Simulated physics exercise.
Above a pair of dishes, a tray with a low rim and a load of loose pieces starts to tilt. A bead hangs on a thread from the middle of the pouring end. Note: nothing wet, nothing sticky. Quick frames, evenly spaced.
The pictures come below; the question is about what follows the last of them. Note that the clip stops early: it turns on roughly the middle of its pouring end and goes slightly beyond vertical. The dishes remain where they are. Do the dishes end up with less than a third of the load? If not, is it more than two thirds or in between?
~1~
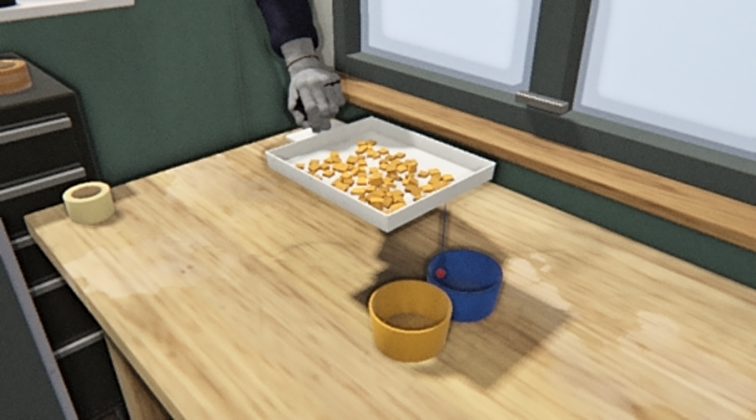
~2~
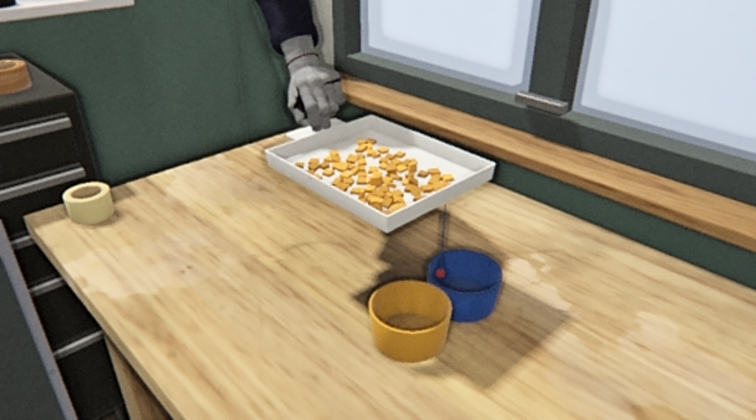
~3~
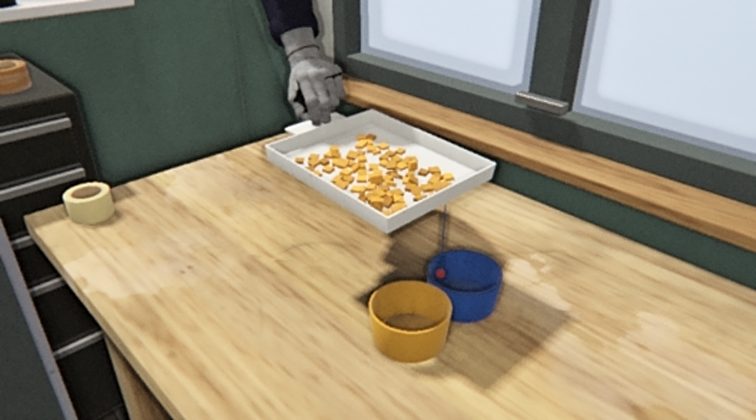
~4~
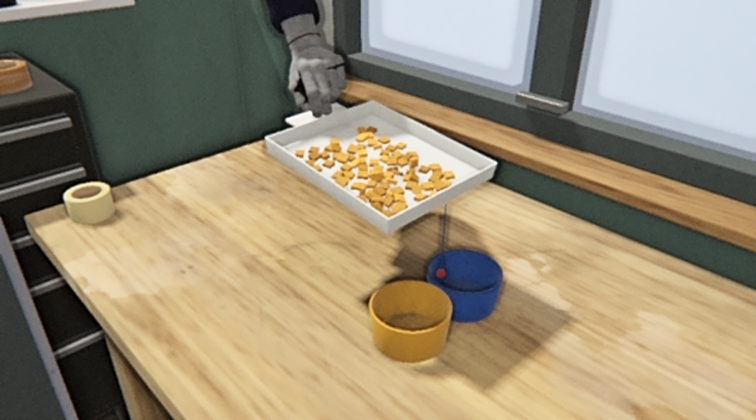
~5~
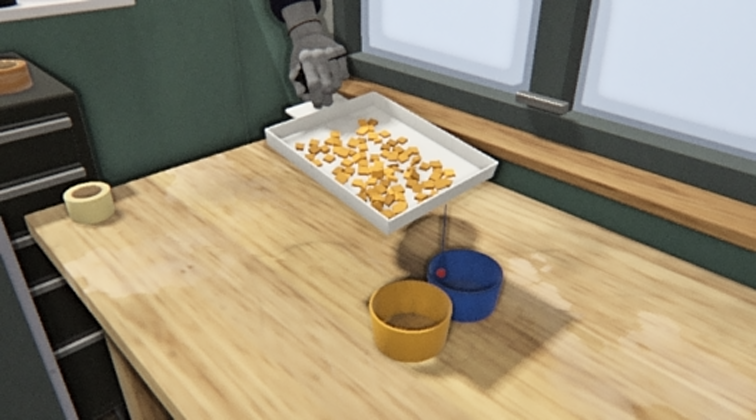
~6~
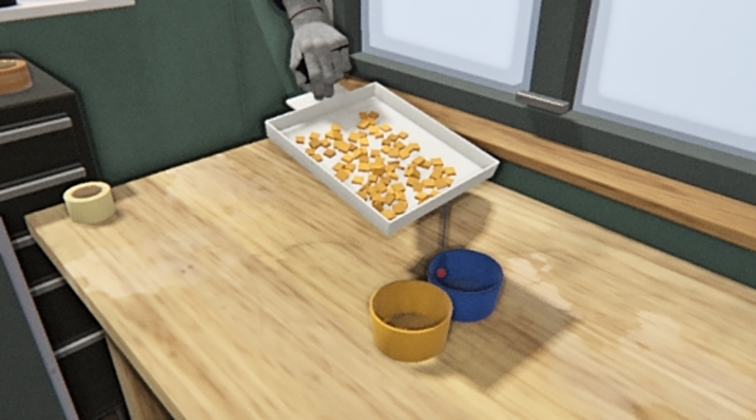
No, in between.
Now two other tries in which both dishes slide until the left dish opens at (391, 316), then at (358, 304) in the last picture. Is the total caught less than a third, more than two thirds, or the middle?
Taking the two places in turn, the answer is between a third and two thirds and then under a third.
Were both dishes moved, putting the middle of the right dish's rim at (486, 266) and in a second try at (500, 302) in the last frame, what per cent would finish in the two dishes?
In order, 40 % and 50 %.
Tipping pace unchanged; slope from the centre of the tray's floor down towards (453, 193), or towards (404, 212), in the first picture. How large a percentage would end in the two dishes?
About 40 and 80 percent.
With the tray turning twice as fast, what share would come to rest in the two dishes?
Roughly 50 percent.
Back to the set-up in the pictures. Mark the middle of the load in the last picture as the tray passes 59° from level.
The load is centred about (414, 184).
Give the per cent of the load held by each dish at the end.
So the left dish gets 50 % of the load, while the right one gets 0 %.
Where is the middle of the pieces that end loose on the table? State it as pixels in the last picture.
Somewhere near (489, 373), I think.
Just after the last frame, tray tipped steeply; every one on the tray.
A moment on, tray tipped right over; the larger part on the tray; about a tenth in the left dish; just a few outside both; just a few in the air.
Further on, tray tipped past a quarter turn; roughly half in the left dish; just a few in the right dish; roughly half outside both.
When it is over, tray tipped past a quarter turn; roughly half in the left dish; just a few in the right dish; roughly half outside both.
